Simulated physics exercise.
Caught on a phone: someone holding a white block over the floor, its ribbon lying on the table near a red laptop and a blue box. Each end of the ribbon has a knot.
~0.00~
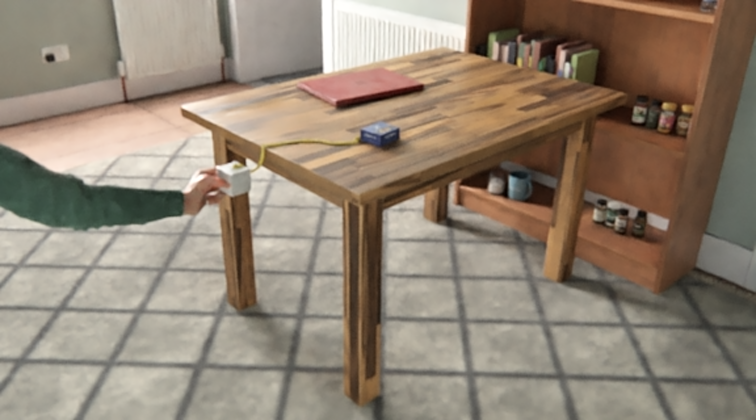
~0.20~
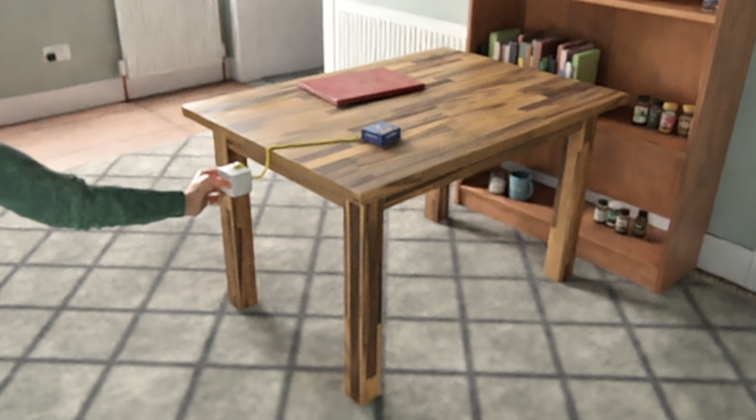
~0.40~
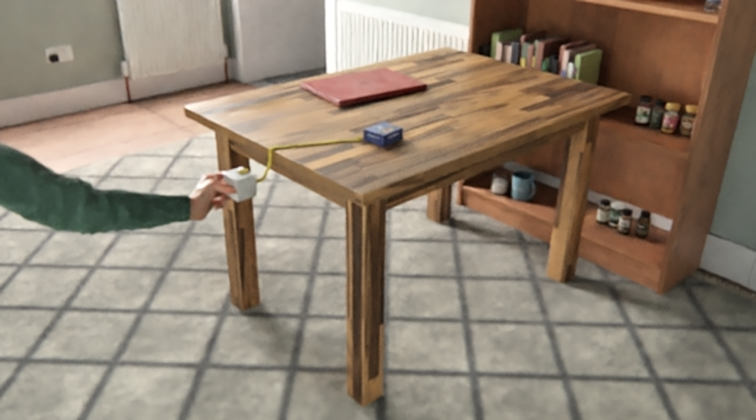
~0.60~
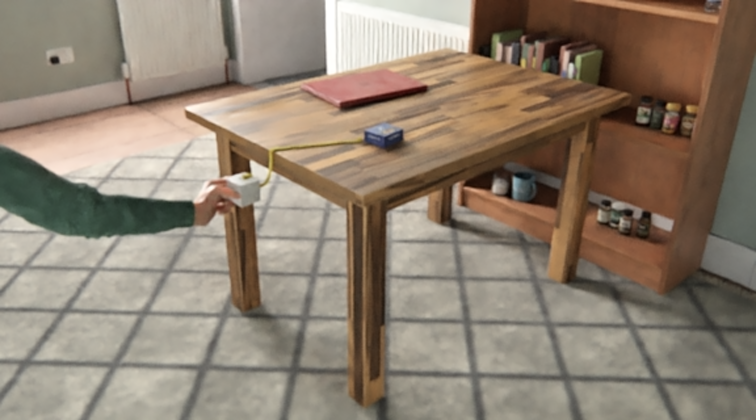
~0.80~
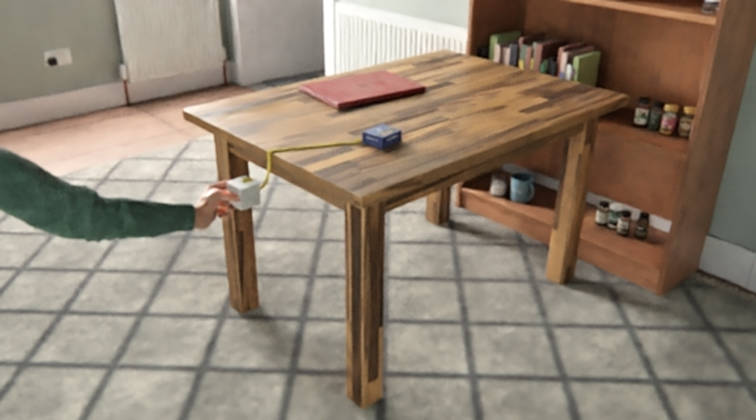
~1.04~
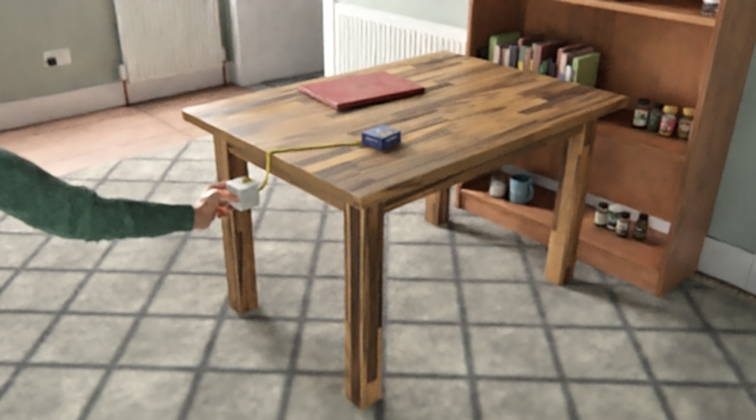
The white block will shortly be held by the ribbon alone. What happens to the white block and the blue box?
What you'd see is the white block that goes all the way down, while the blue box comes off too.
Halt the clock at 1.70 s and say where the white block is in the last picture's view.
(328, 324).
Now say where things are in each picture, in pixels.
The first frame shows white block (234, 179); red laptop (361, 83); blue box (380, 128).
The second frame shows white block (236, 180).
The third frame shows white block (240, 184).
The fourth frame shows white block (244, 190); ribbon through (325, 144) (287, 148).
The fifth frame shows white block (244, 193); ribbon through (323, 145) (285, 149).
The sixth frame shows white block (243, 193); red laptop (362, 86); blue box (382, 131); ribbon tied to the box, with little slack.
By 1.38 s, block in the air near (265, 292); laptop still; box tugged along near (305, 147).
By 1.70 s, block in the air near (328, 324); laptop still; box over the edge.
By 2.04 s, block on the floor; laptop still; box down on the floor.
When it is over, block on the floor; laptop still; box down on the floor. The white block reaches the floor and the blue box gets pulled over the edge.
